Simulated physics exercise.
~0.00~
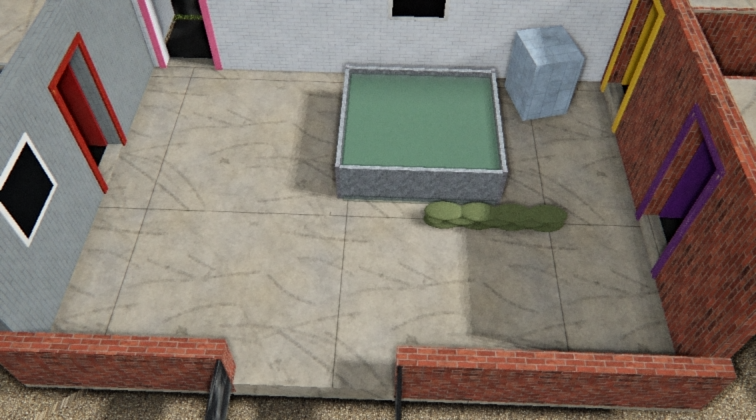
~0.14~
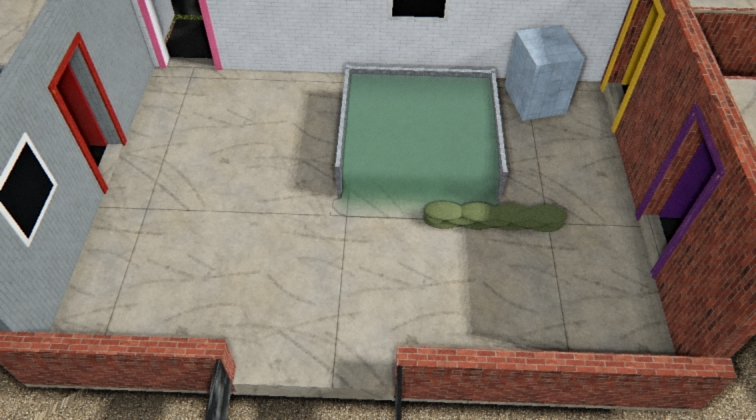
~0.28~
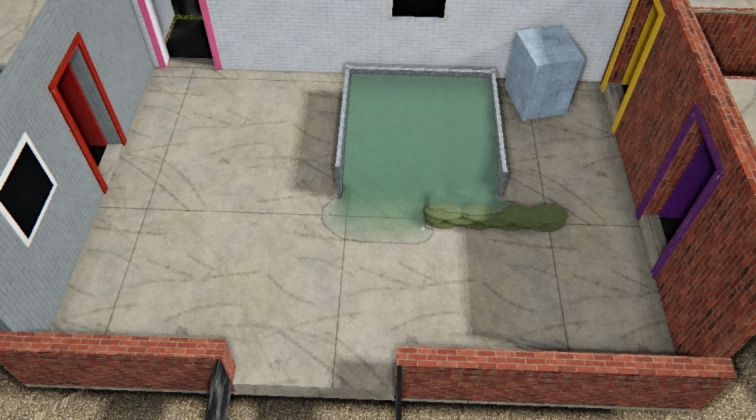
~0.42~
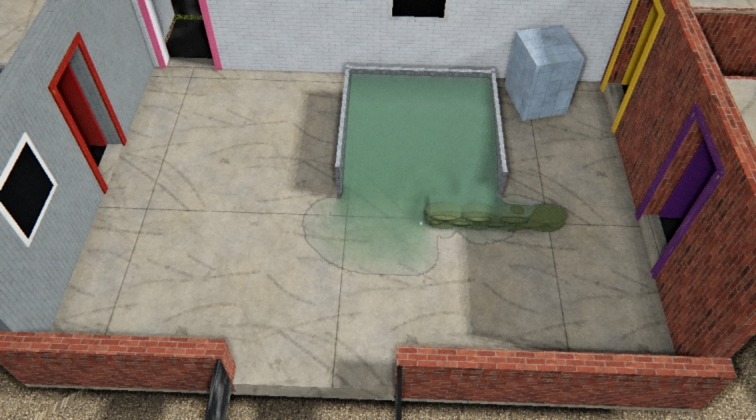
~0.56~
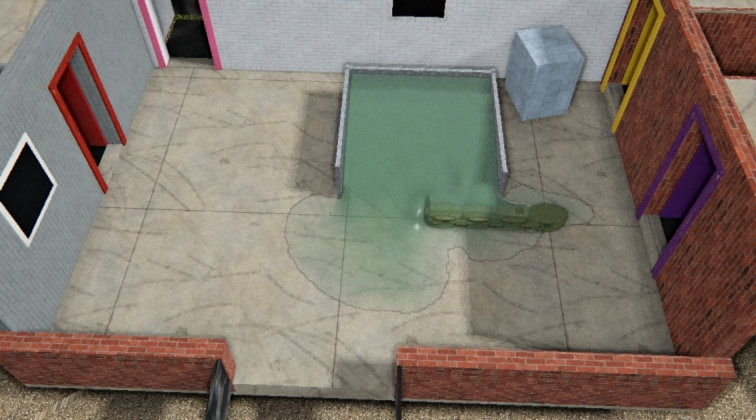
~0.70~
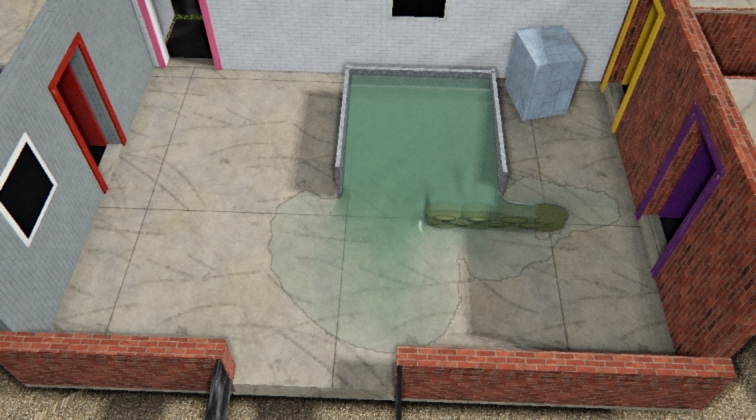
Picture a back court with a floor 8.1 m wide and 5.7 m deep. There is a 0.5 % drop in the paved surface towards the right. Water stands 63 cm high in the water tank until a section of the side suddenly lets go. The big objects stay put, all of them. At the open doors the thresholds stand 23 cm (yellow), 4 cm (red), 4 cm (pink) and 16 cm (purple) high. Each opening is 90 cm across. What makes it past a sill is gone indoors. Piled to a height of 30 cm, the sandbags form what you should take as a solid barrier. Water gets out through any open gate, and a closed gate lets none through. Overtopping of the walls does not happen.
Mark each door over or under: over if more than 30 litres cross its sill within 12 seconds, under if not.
Marks: Yellow door: Under; red door: Under; pink door: Under; purple door: Under.
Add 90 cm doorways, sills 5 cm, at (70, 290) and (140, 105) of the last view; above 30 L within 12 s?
In turn: Beyond it, short of it.
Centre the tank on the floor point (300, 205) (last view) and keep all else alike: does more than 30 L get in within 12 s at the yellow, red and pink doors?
Measured against that limit, yellow comes out short of it, red short of it and pink beyond it.
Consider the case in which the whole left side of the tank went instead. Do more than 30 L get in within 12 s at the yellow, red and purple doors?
Yellow short, red beyond, purple short.
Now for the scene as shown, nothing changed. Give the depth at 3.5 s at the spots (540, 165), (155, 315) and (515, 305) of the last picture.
Around 1 cm, 5 cm and 6 cm.
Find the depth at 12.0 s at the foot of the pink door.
Some 3.5 cm.
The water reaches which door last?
That would be the pink door.
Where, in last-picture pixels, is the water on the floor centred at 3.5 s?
Near (411, 214).
After 1.4 s water covers 35 % of the floor and is deepest (47 cm) near (471, 206); yellow door not reached, red door not reached, pink door not reached, purple door not reached.
After 2.2 s water covers 45 % of the floor and is deepest (35 cm) near (471, 206); yellow door 4 cm at the sill, 0 L in, red door not reached, pink door not reached, purple door 6 cm at the sill, 0 L in.
After 3.5 s water covers 50 % of the floor and is deepest (24 cm) near (55, 358); yellow door 4 cm at the sill, 0 L in, red door not reached, pink door not reached, purple door 4 cm at the sill, 0 L in.
After 7.0 s water covers 80 % of the floor and is deepest (13 cm) near (586, 142); yellow door 12 cm at the sill, 0 L in, red door 2 cm at the sill, 0 L in, pink door 6 cm at the sill, 1 L in, purple door 6 cm at the sill, 0 L in.
After 12.0 s water covers 95 % of the floor and is deepest (10 cm) near (522, 83); yellow door 9 cm at the sill, 0 L in, red door 2 cm at the sill, 0 L in, pink door 4 cm at the sill, 5 L in, purple door 9 cm at the sill, 0 L in.
